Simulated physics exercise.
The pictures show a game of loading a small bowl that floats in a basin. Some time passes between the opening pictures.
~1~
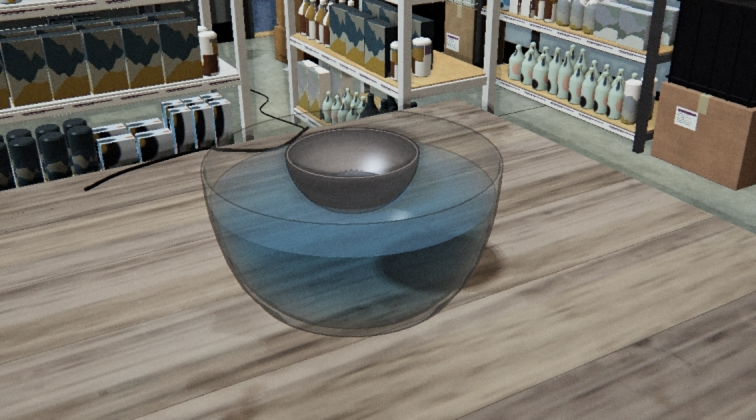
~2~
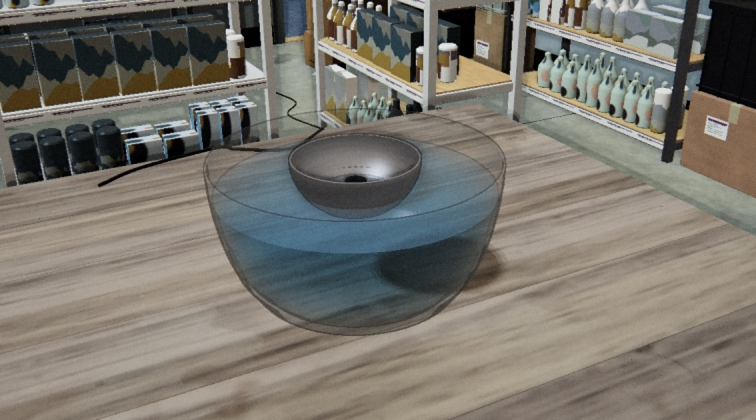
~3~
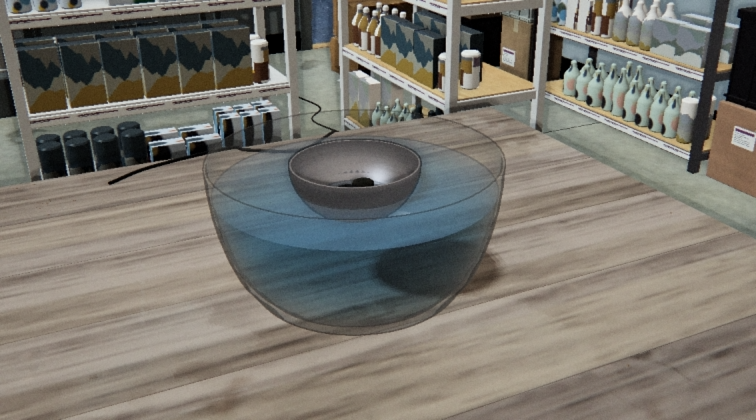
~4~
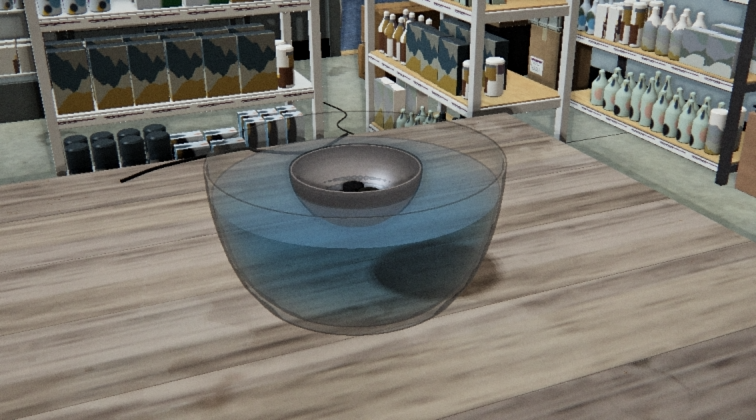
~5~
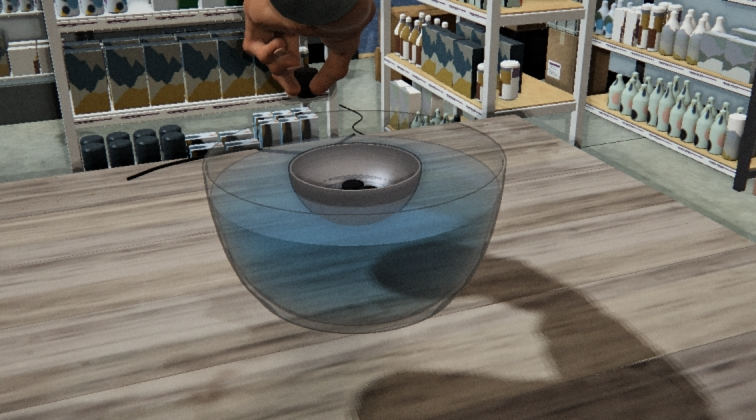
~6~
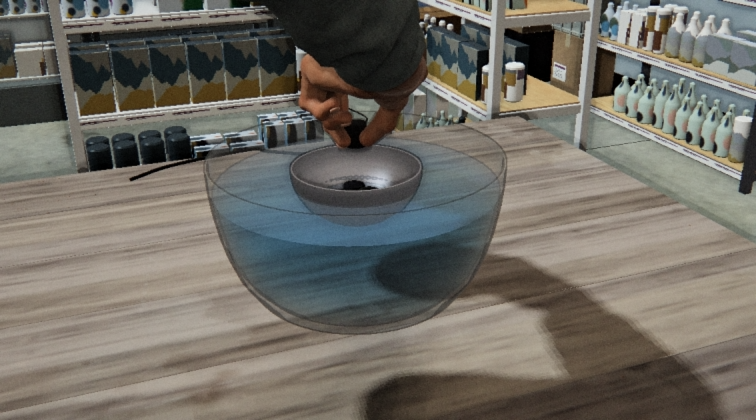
Hand lowering a small dark object over a grey bowl floating lower in a clear basin of blue water as dark pieces collect inside.
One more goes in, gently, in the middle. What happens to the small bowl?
With one more the small bowl carries it.
A moment on, the iron weight is in and the small bowl dips.
Further on, it steadies; about a fifth of its side above the surface.
When it is over, the small bowl floats; about a fifth of its side above the surface.
